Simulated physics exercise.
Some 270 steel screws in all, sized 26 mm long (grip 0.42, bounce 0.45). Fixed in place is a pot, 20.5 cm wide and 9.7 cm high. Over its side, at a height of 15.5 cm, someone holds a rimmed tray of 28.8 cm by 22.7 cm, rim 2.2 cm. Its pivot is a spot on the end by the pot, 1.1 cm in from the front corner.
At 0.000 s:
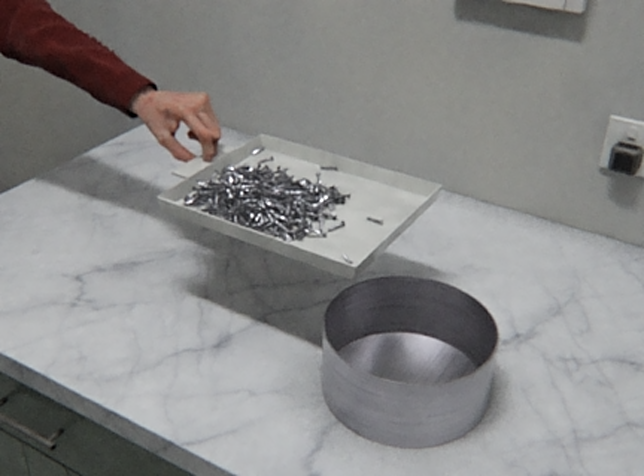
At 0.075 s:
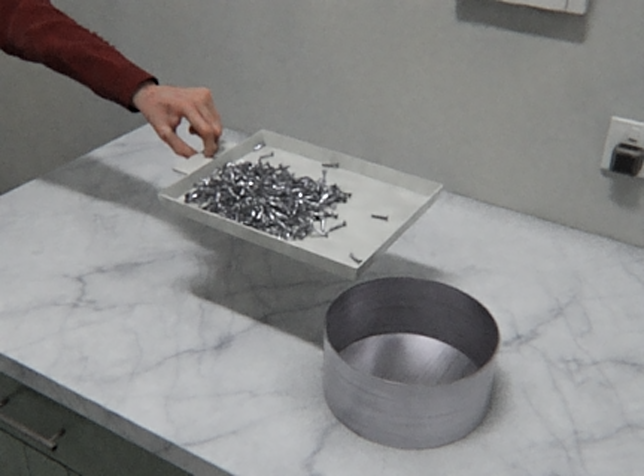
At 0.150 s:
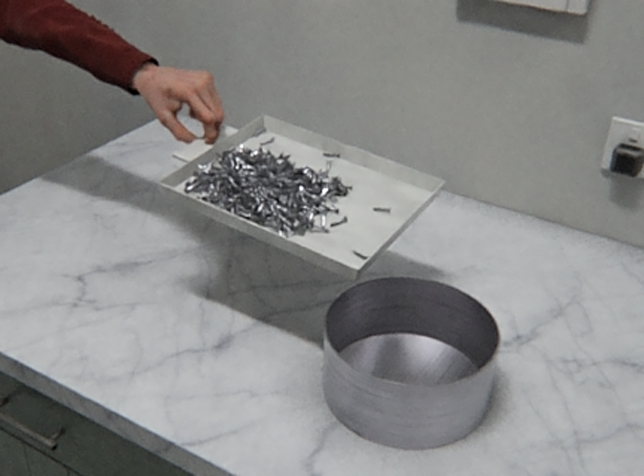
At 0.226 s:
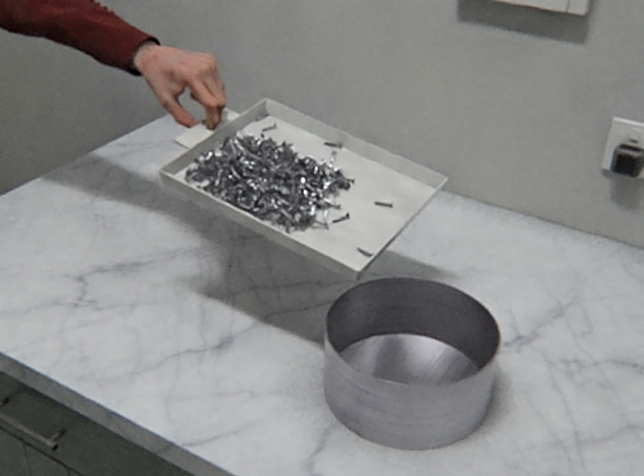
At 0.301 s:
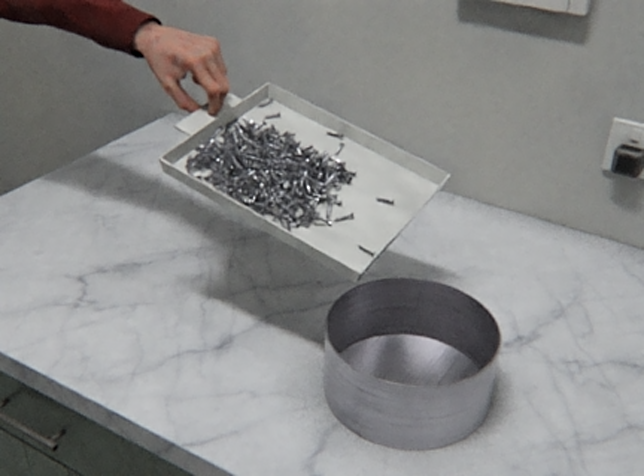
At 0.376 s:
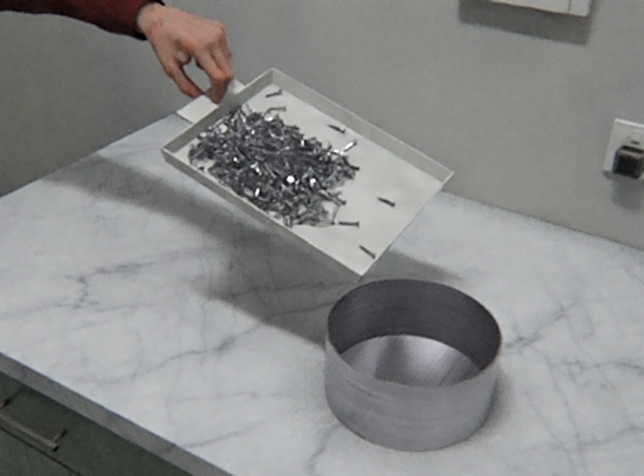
A hand in a red sleeve tilting a pale rimmed tray of steel screws down to the right above a round metal pot.
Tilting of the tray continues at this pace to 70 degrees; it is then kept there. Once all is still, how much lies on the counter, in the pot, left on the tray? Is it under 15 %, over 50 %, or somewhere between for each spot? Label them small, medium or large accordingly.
Counter - small, pot - large, tray - medium.
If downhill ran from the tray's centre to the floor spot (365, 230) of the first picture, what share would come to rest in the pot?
50 %.
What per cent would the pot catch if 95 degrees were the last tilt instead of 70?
You'd end up with some 95 % in the pot.
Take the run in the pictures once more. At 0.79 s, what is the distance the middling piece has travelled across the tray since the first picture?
10 cm.
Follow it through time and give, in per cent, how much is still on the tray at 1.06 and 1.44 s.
I'd say roughly 90, then roughly 55.
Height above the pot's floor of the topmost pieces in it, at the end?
Top level: Approx. 2.0 cm.
Then, at 0.79 s, tilt 44 degrees; the tray holds 100 %, the pot 0 %.
After 1.06 s, tilt 60 degrees; the tray holds 90 %, the pot 5 %.
After 1.44 s, tilt 70 degrees; the tray holds 55 %, the pot 35 %.
At rest (2.5 s), counter 5 %, pot 60 %, tray 35 %.
